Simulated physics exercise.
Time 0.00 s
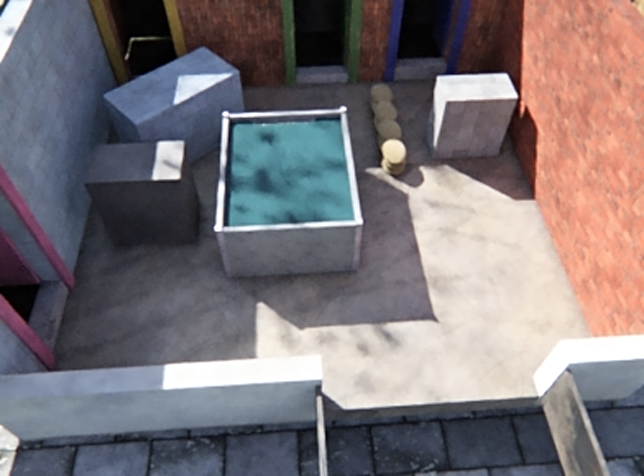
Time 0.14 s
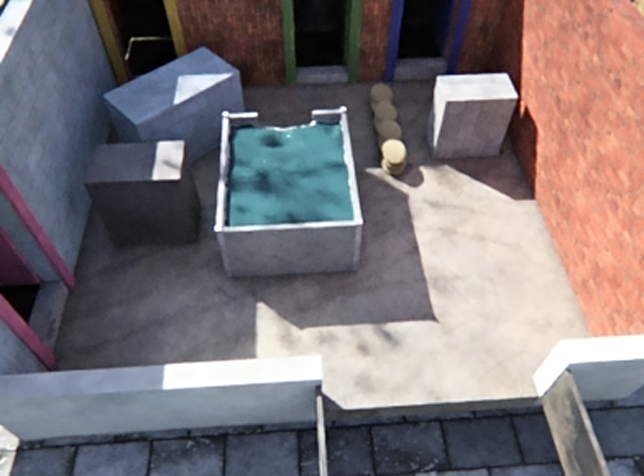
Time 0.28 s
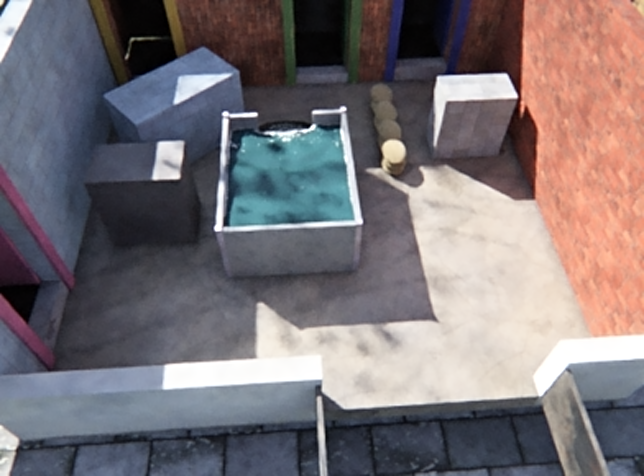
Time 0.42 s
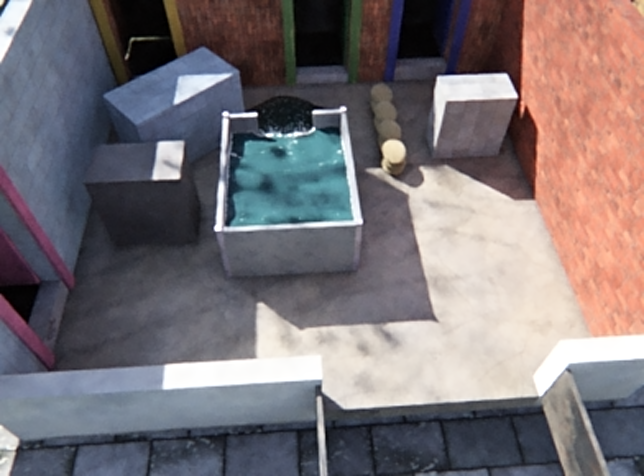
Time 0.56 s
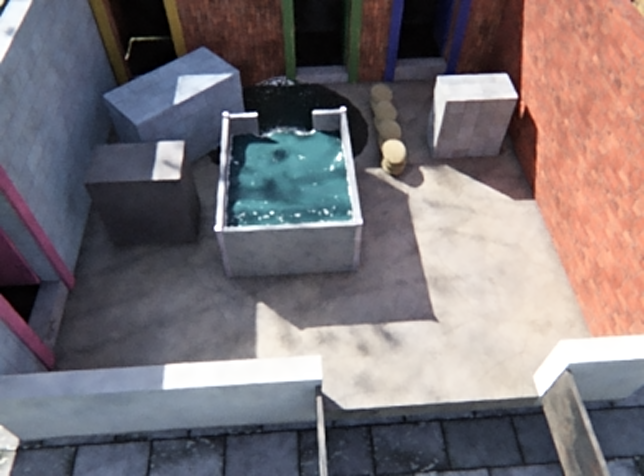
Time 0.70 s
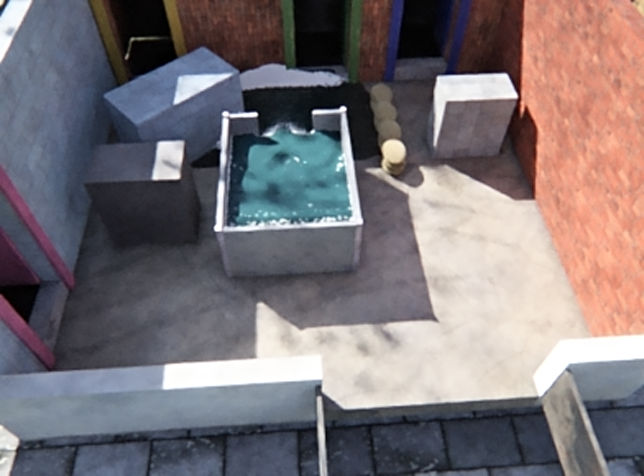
Water pours from the far side of the open tank and spreads across the yard floor.
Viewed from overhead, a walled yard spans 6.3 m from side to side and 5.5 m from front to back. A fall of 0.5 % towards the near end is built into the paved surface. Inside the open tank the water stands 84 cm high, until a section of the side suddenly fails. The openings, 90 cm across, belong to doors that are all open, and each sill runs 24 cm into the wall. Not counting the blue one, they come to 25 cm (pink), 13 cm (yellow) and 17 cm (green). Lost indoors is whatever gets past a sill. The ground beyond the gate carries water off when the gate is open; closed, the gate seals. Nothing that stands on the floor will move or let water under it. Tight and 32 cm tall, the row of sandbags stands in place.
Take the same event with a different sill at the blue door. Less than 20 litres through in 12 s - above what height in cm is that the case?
Above about 8.5 cm.
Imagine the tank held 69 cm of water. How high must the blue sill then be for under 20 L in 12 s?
About 7.0 centimetres.
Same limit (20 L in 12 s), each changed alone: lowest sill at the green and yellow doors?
Some 32 cm for green, some 15 cm for yellow.
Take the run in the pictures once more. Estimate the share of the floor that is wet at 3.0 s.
Wet share: Around 45 %.
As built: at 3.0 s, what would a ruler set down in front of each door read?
In cm - pink: 0, yellow: 11, green: 24, blue: 13.
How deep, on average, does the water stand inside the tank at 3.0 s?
It averages close to 37 centimetres.
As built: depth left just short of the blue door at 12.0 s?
It comes to about 8.0 centimetres deep.
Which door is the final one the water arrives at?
Door: Pink.
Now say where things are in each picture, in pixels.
The open tank at (287, 169) is whole and still, 84 cm deep; the blue door at (428, 26) is dry, in the first frame.
Water pours out on the far side and has run 0.3 m, to a hidden place; about 13 cm deep outside, 84 cm at the back, in the second frame.
The front is at a hidden place, 0.9 m from the gap on the far side; 0.8 m2 of floor is wet, 84 cm left at the back, in the third frame.
The front is at (280, 99), 1.5 m from the gap on the far side; 2.0 m2 of floor is wet, 83 cm left at the back, in the fourth frame.
Water pours out on the far side and has run 1.9 m, to (255, 87); about 7 cm deep outside, 75 cm at the back, in the fifth frame.
The gap is on the far side, the front 2.1 m out at (352, 83); the back of the open tank holds 71 cm; the blue door at (428, 26), 3.0 m from the gap, is still 1.0 m from the nearest water, in the sixth frame.
After 1.4 s water covers 25 % of the floor, deepest (45 cm) near (259, 89); 8 cm at the blue door, 0 litres in over its 26 cm sill.
After 3.0 s water covers 45 % of the floor, deepest (27 cm) near (129, 100); 13 cm at the blue door, 0 litres in over its 26 cm sill.
After 12.0 s water covers 95 % of the floor, deepest (11 cm) near (484, 128); 8 cm at the blue door, 0 litres in over its 26 cm sill.
At the blue door as built, the water arrived by 1.1 s and peaked near 14 cm at 2.6 s.
Run again over the same 12 s with other heights there, 39 litres in over 7 cm, 12 litres over 9.5 cm. The limit of 20 litres is kept from about 8.5 cm up.
